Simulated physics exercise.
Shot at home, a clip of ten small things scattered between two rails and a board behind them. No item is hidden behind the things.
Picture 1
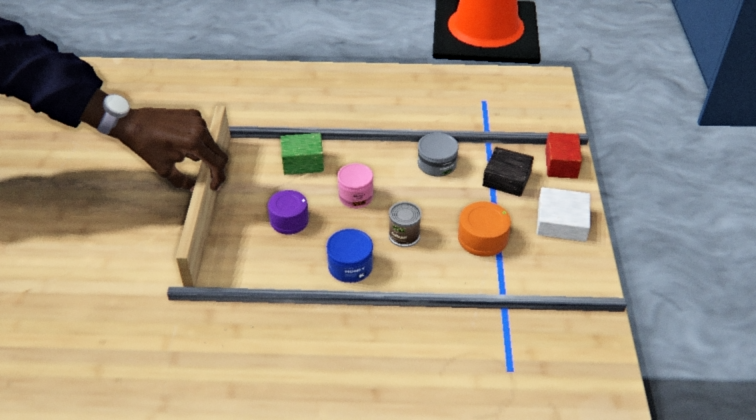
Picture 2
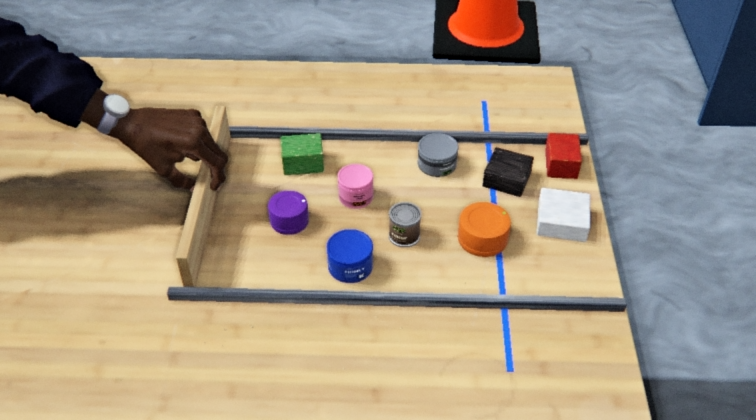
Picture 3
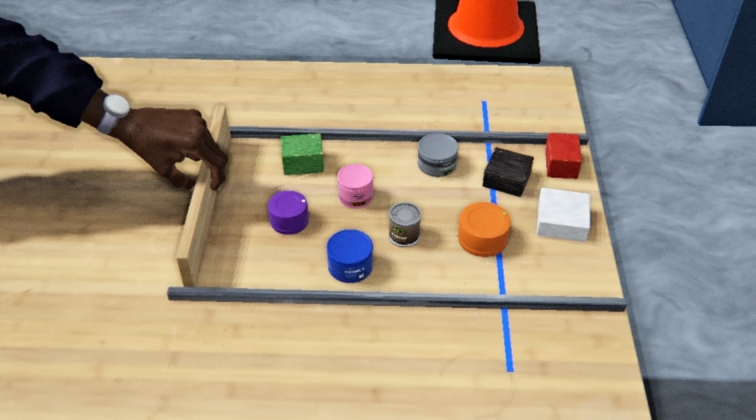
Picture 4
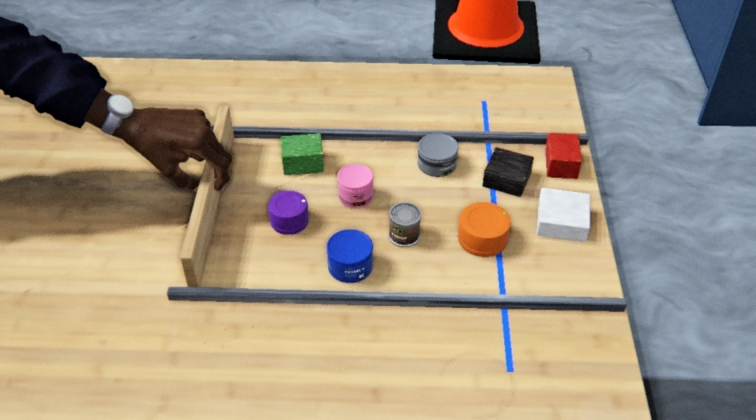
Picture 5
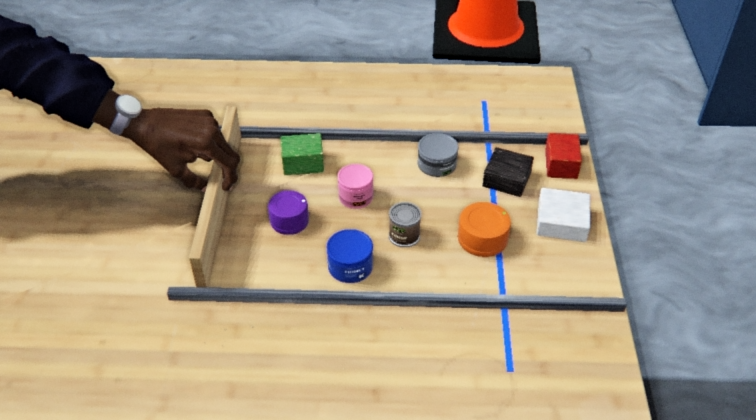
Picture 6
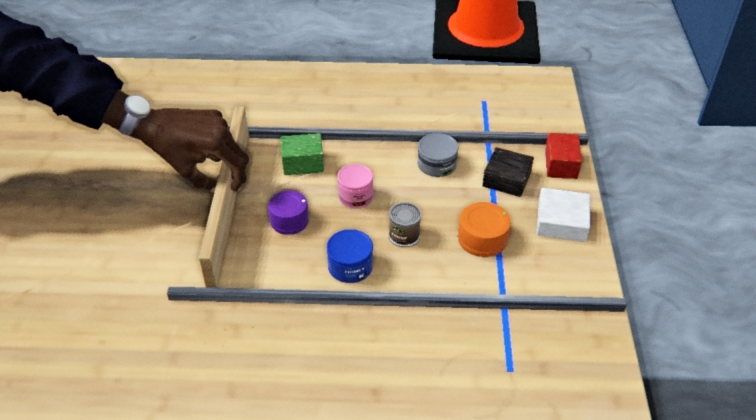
On a light wooden tabletop above a grey floor, seen from above at an angle, two dark rails run left to right. Between them sit green, red, white and black blocks, purple, pink, blue, grey and orange round containers and a small grey can, with blue tape crossing towards the right. A hand slides the upright wooden board slightly rightward, while the items stay still.
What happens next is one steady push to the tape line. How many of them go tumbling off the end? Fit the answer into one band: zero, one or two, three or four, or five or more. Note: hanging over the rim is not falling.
I would say zero.
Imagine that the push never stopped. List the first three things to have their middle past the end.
Red block, white block, grey tub.
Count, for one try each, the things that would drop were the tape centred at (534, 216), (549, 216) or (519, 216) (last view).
Respectively 2, 3 and 1.
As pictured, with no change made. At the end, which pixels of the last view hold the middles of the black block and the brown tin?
You'll find the first one at (549, 185) and the second at (516, 243).
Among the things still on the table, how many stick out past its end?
Count: 2.
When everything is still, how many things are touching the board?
5 end up touching it.
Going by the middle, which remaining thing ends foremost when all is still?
The one you want is the red block.
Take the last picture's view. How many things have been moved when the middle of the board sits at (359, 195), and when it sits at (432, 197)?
At the one place 5, at the other 8.
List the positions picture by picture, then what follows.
The first frame shows red block (563, 155); white block (564, 214); black block (508, 172); board (206, 191); tape (495, 215).
The second frame shows white block (564, 214); green block (302, 154).
The third frame shows black block (508, 172); pink tub (356, 187).
The fourth frame shows red block (563, 156); purple lid (289, 212).
The fifth frame shows white block (564, 214); board (218, 192).
The sixth frame shows red block (563, 156); white block (564, 214); black block (508, 172); board (227, 192); tape (495, 215).
A little later, none off yet; red block at rest near (563, 156); white block at rest near (564, 214); black block at rest near (508, 172).
When it is over, the number that fall off is zero.
